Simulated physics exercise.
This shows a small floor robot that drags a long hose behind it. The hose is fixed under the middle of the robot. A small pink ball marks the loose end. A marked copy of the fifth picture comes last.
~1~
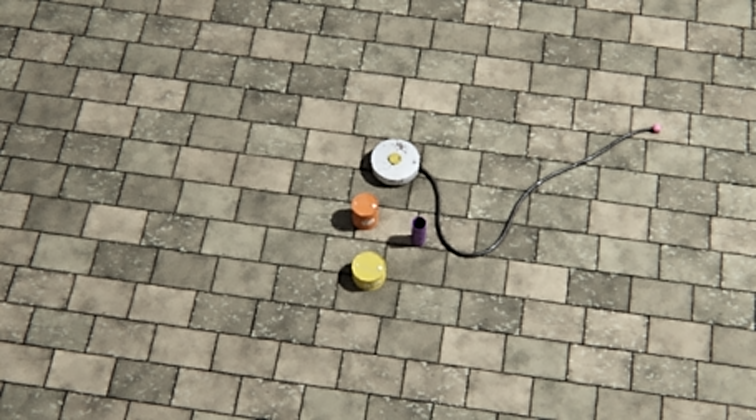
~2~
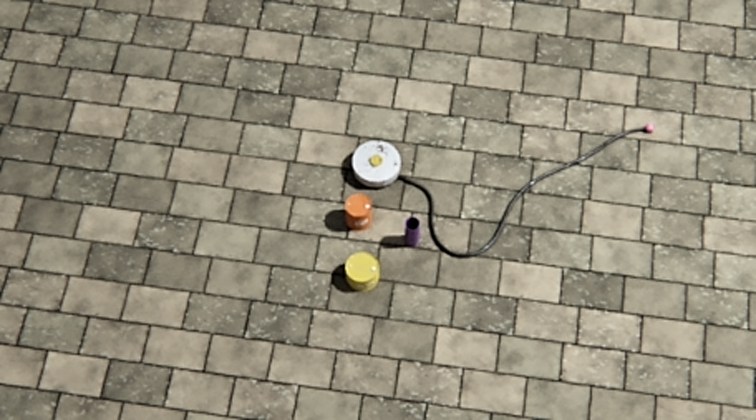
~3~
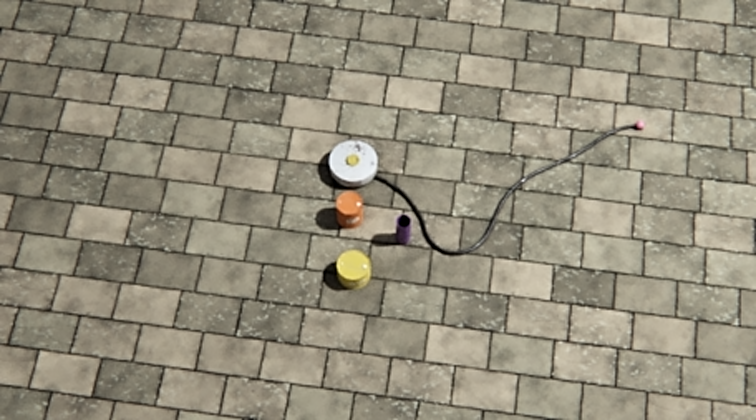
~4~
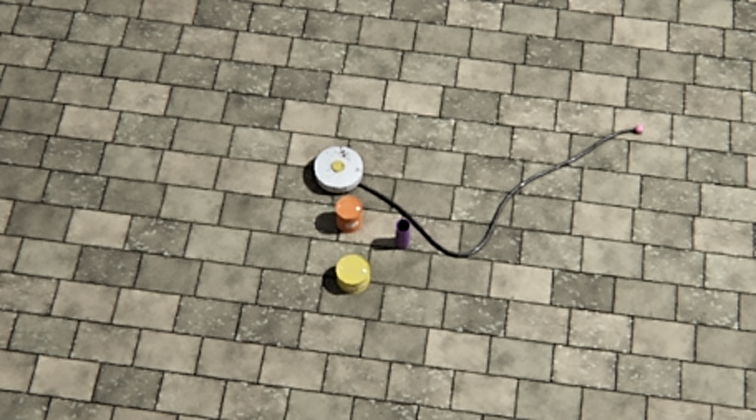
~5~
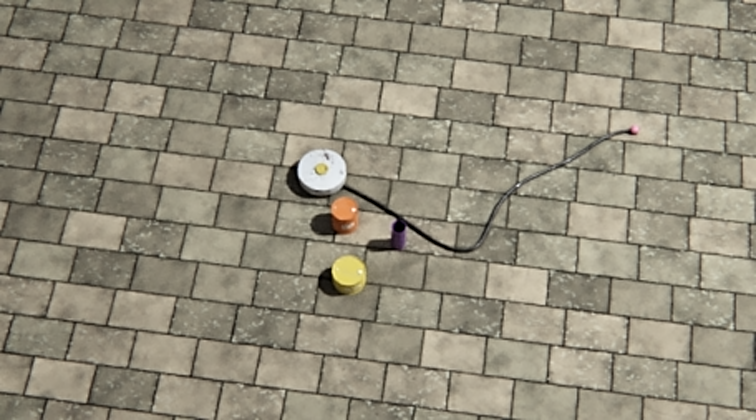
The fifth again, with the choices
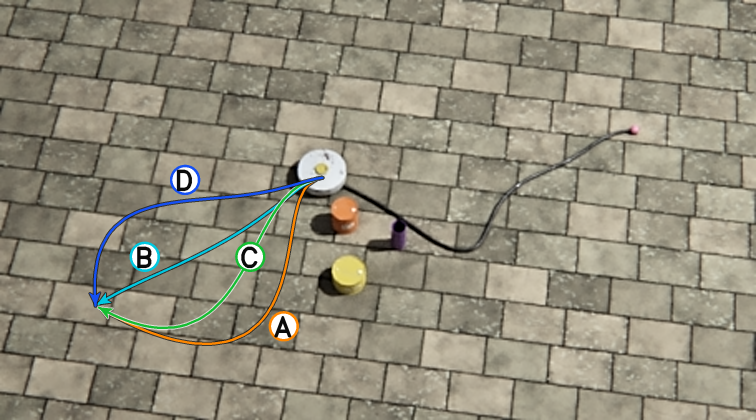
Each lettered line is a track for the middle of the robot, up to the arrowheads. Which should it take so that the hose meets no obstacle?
D is the clean one.
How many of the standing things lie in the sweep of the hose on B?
It sweeps one.
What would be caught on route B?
The orange keg.
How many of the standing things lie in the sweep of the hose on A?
It sweeps three.
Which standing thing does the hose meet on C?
It is the orange keg.
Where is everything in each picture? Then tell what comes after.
The first picture shows orange keg (365, 212); robot (395, 163); free end (657, 128).
The second picture shows robot (376, 165); yellow tub (362, 272).
The third picture shows robot (353, 164); free end (640, 125).
The fourth picture shows robot (339, 171); yellow tub (353, 274).
The fifth picture shows robot (322, 173); free end (635, 130); purple post (398, 235); yellow tub (349, 275).
On the copy, A from (322, 178) via (263, 319) to (99, 308); B from (322, 178) via (215, 246) to (97, 305); C from (322, 178) via (233, 286) to (99, 308); D from (322, 178) via (170, 203) to (96, 306).
On D. First, robot (213, 194), middle of the hose (418, 187), free end (602, 141).
Then, robot (107, 230), middle of the hose (312, 192), free end (506, 166).
Finally, robot (94, 302), middle of the hose (277, 206), free end (470, 170); nothing has been touched.
By contrast, A meets the purple post, yellow tub and orange keg; B meets the orange keg; C meets the orange keg.
